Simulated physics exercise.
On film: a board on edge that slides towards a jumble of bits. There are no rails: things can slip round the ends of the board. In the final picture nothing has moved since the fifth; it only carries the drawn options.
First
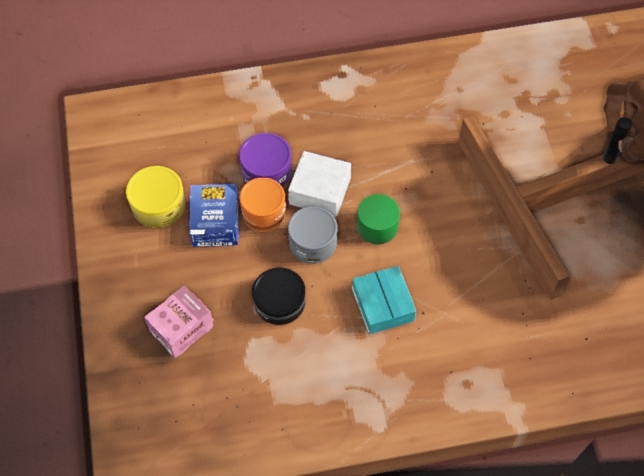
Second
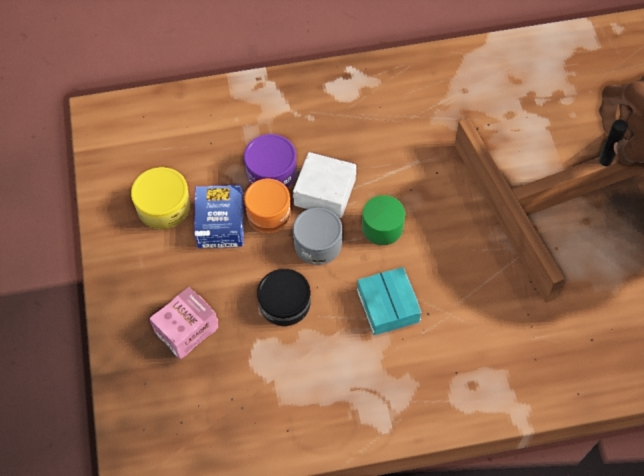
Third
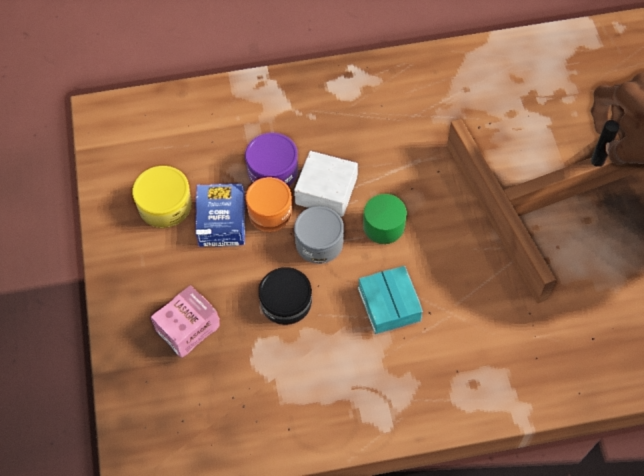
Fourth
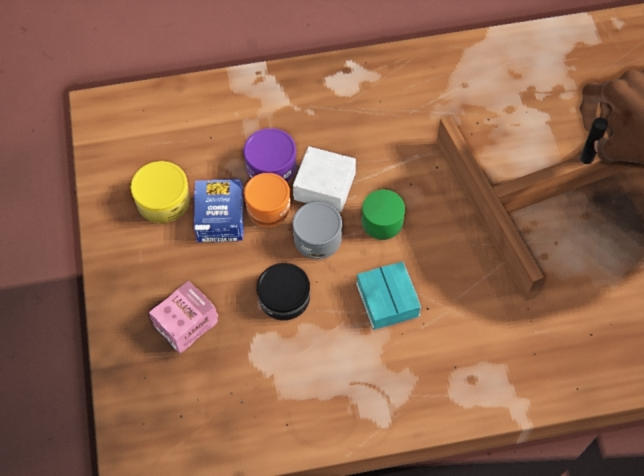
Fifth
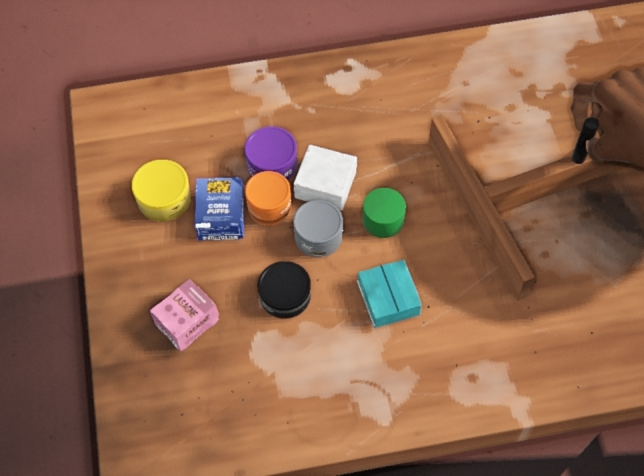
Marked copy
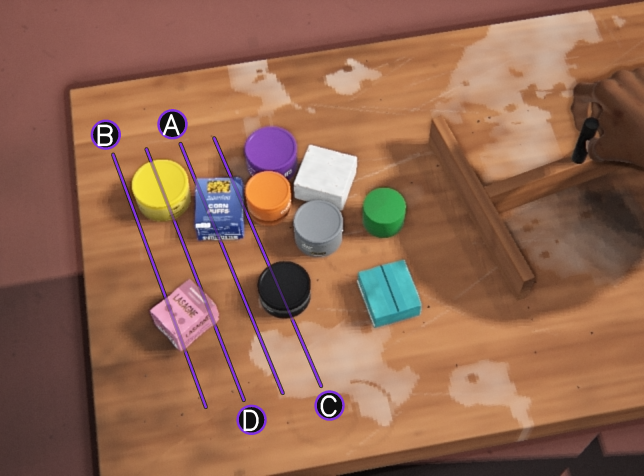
The clip opens on a wooden table with a jumble of colorful tubs, boxes and a white block, while a hand at the right edge holds a T-shaped wooden board. The hand slides the board slowly left, narrowing the gap to the green tub, while the jumble stays essentially still.
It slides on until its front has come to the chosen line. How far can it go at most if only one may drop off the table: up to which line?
No second one falls up to D.
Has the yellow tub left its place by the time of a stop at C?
By then, yes.
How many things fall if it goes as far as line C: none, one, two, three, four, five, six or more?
In all, none.
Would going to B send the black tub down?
No.
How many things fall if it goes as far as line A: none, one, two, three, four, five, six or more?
In all, none.
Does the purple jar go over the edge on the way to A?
No.
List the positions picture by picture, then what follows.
Pink packet (180, 321); white block (320, 184); purple jar (266, 163), in the first frame.
Board (509, 196); yellow tub (162, 198), in the second frame.
Board (501, 197); grey tub (319, 235), in the third frame.
Board (490, 194); black tub (284, 292), in the fourth frame.
Board (481, 194); turquoise box (389, 294); pink packet (185, 315); white block (325, 178), in the fifth frame.
On the marked copy, A at (228, 260); B at (156, 272); C at (264, 253); D at (192, 266).
With D. Early on, board (379, 211); purple jar (266, 157); turquoise box (378, 297).
Further on, board (274, 229); yellow tub (131, 178); pink packet (167, 321).
At the end, board (192, 243); pink packet (95, 331); blue packet (91, 231); none fallen.
As for the rest, A is within the limit but short; B drops three; C is within the limit but short.
